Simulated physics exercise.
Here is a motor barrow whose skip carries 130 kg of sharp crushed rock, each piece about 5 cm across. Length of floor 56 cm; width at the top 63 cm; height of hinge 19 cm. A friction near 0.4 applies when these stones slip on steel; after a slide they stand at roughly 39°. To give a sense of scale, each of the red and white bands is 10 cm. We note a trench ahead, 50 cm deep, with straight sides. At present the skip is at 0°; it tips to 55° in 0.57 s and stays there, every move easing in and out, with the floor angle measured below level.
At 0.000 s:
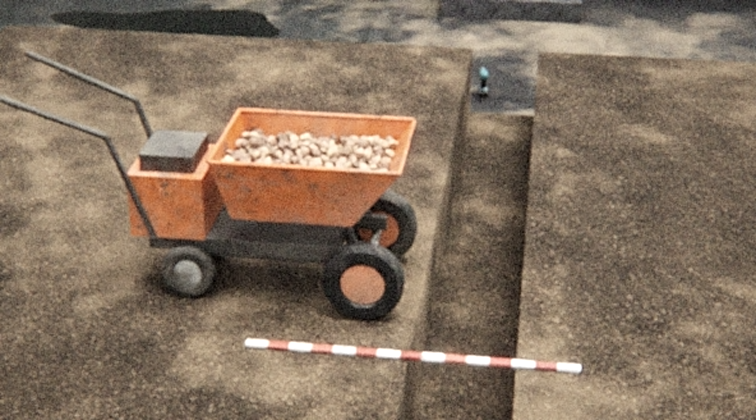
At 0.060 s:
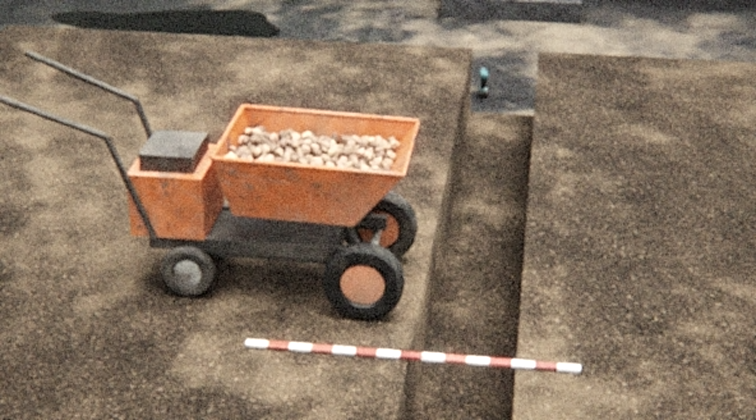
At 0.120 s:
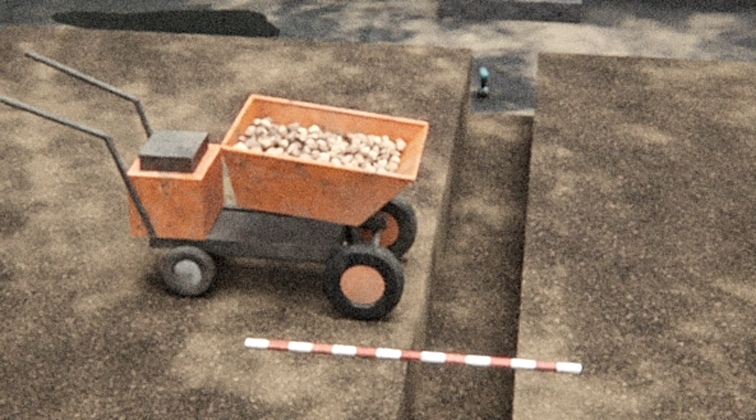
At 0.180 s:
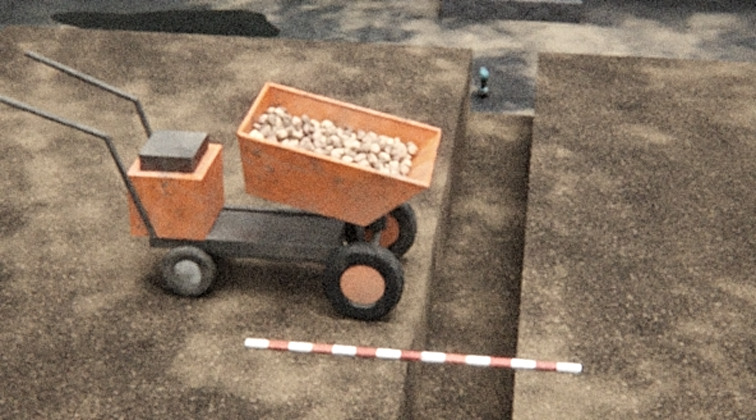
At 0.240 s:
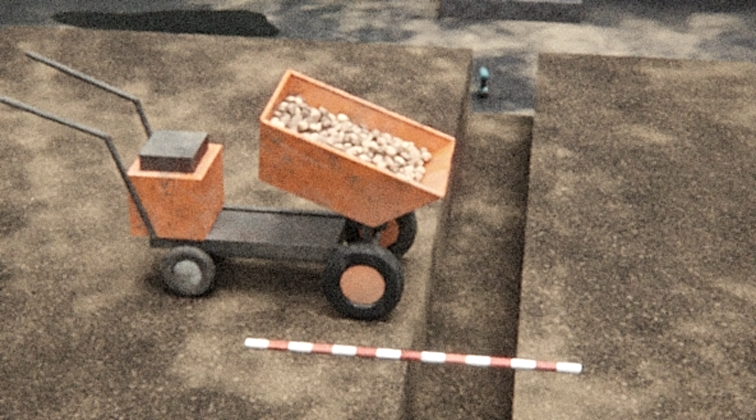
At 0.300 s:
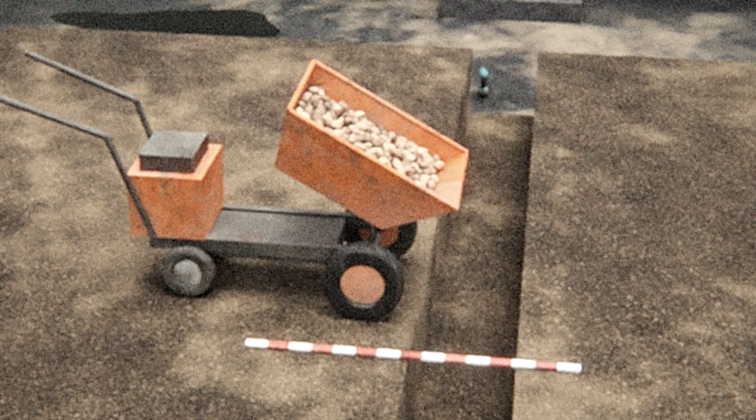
An orange skip full of pale stones on a small motor barrow tilted steadily forward to the right, its back end rising, while the wheels stayed still beside a straight trench and a red-and-white striped pole.
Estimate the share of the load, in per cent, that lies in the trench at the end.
I would say 10 per cent of the load lies in the trench at the end.
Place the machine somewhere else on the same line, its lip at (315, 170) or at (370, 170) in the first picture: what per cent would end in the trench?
Result: Close to 35 then close to 20 per cent.
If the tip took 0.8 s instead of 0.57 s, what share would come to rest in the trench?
Then about 10 per cent.
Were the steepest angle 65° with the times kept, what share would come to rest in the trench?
The trench would hold about 20% of it.
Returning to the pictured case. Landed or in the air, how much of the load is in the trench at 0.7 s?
Roughly 5 percent of the load.
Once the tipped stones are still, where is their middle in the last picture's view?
Somewhere around (557, 299) in the last picture.
After 0.4 s the floor is at 47°; 100 % in the skip; the foremost stones are at (456, 204).
After 0.7 s the floor is at 55°; 97 % in the skip, 3 % in the trench; the foremost stones are at (521, 250).
After 1.0 s the floor is at 55°; 70 % in the skip, 5 % in the trench, 25 % past the trench; the foremost stones are at (639, 308).
After 3.0 s the floor is at 55°; 63 % in the skip, 10 % in the trench, 27 % past the trench; the foremost stones are at (725, 311).
